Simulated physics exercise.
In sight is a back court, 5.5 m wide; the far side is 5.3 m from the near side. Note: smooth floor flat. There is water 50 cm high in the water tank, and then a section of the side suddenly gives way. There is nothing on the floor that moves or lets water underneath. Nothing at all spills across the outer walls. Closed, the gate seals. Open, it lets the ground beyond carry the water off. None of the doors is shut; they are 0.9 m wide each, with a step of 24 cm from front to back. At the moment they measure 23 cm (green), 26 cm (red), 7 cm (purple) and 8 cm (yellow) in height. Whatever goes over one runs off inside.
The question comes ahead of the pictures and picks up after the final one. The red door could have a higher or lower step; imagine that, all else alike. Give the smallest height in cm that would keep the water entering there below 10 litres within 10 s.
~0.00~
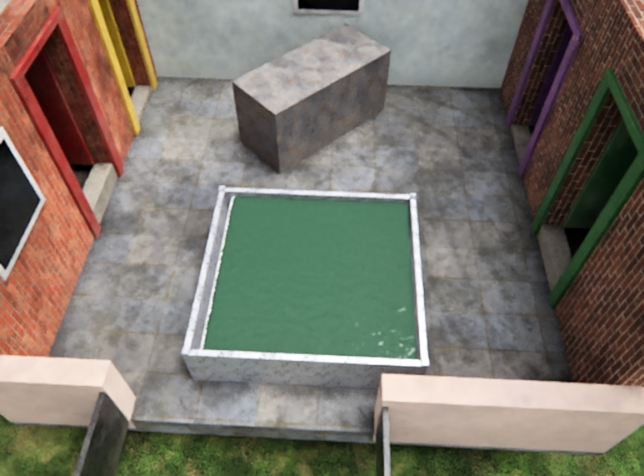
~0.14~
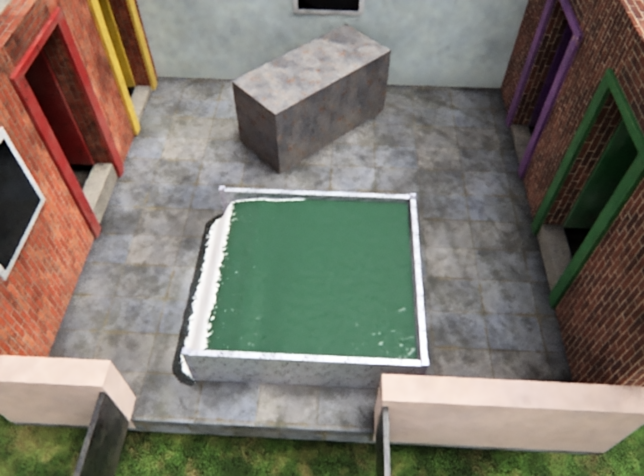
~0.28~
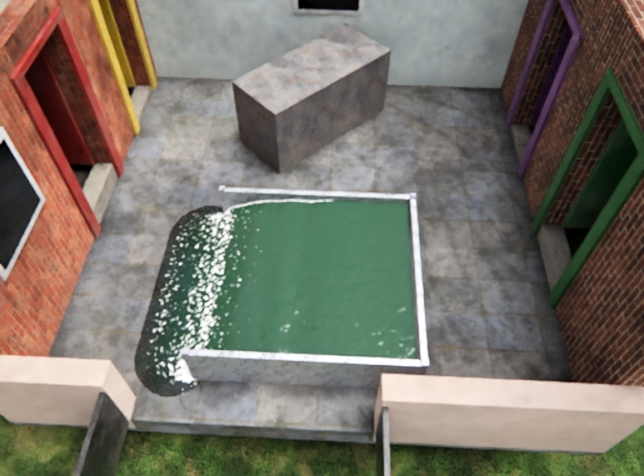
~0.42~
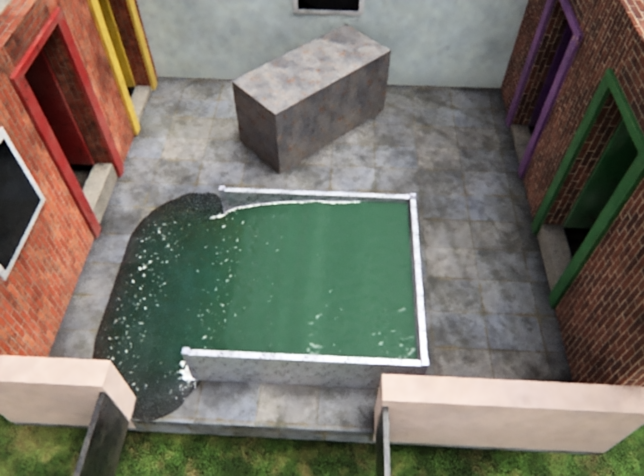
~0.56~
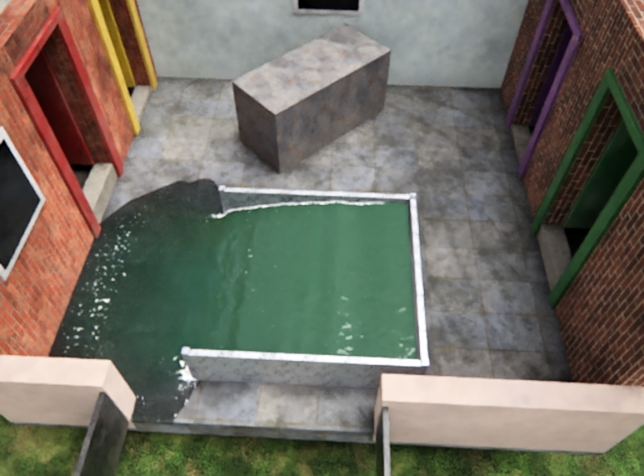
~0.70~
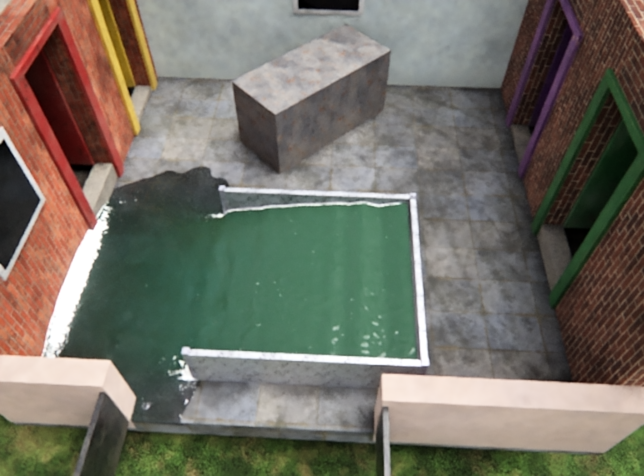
Roughly 22 cm.
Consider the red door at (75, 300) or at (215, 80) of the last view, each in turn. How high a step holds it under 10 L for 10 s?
About 33 and 20 cm.
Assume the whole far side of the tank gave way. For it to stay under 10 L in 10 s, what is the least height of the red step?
Minimum height: Approx. 7.0 cm.
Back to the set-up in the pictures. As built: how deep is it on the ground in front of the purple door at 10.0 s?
About 6.0 cm.
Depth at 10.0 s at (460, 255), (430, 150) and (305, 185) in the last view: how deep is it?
About 1, 2 and 3 cm.
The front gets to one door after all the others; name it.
I'd say the green door.
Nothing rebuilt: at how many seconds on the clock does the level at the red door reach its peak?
At about 2.2 s.
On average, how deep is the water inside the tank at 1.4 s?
About 29 centimetres.
After 1.4 s water covers 25 % of the floor, deepest (40 cm) near (36, 391); 23 cm at the red door, 0 litres in over its 26 cm step.
After 3.0 s water covers 40 % of the floor, deepest (28 cm) near (36, 391); 21 cm at the red door, 2 litres in over its 26 cm step.
After 10.0 s water covers 80 % of the floor, deepest (14 cm) near (36, 391); 10 cm at the red door, 2 litres in over its 26 cm step.
At the red door as built, the water arrived by 0.7 s and peaked near 26 cm at 2.2 s.
Run again over the same 10 s with other heights there, 18 litres in over 20.5 cm, 1 litre over 27.5 cm. The limit of 10 litres is kept from about 22 cm up.
